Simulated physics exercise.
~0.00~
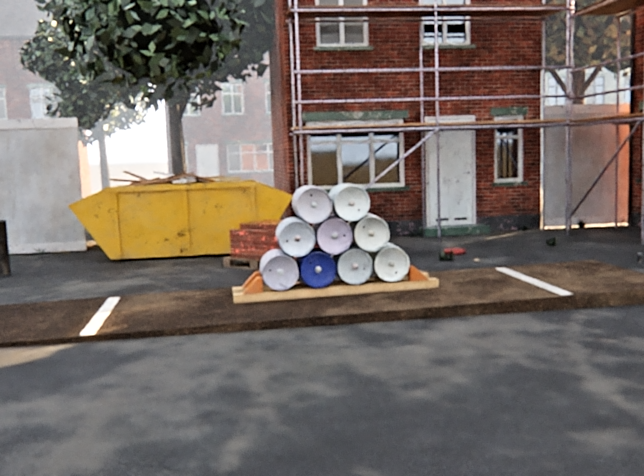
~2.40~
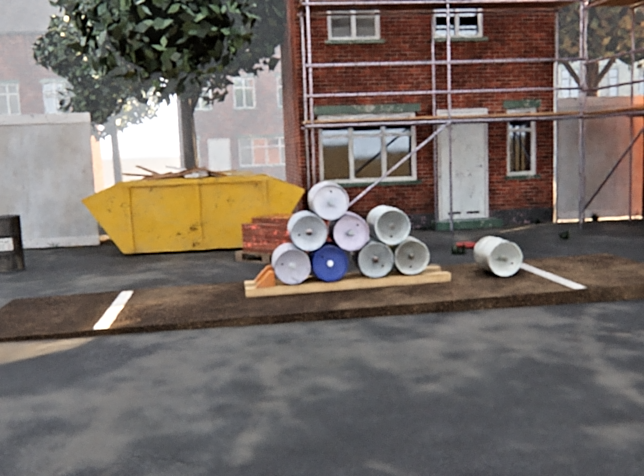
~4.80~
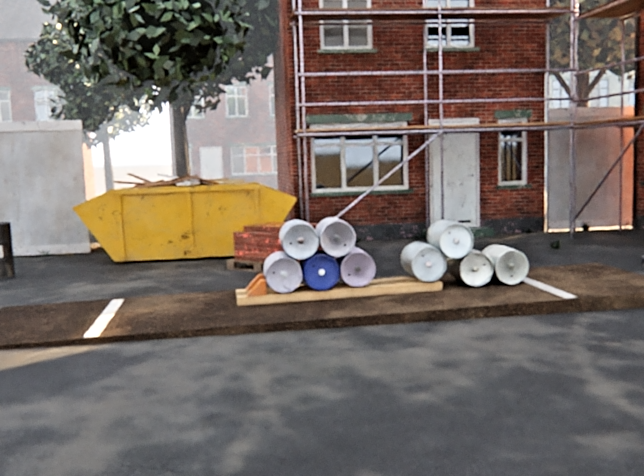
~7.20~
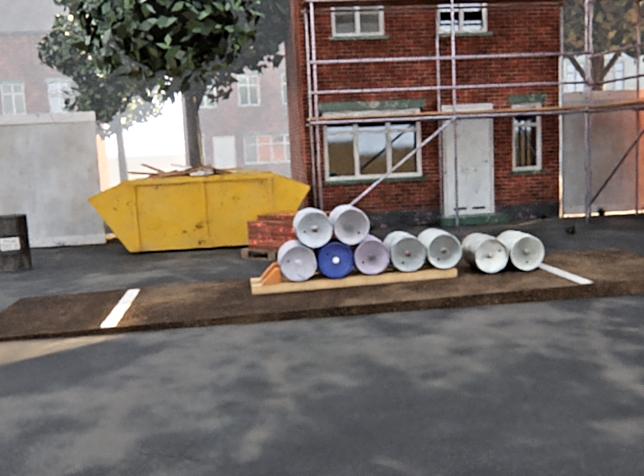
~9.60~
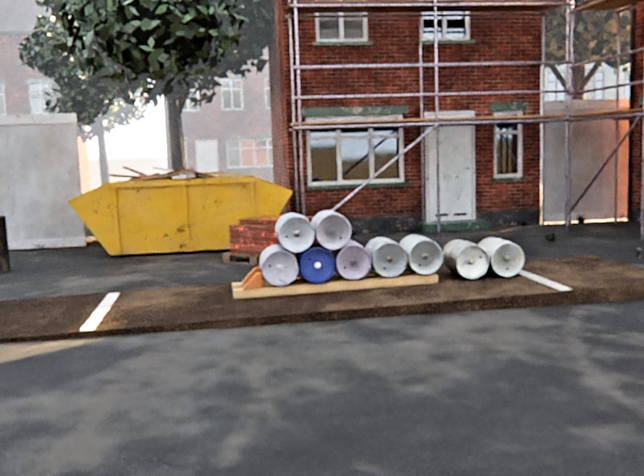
Roadside by a scaffolded brick house, a stack of pale drums spilling rightward into a low row, the blue one staying put on the timbers.
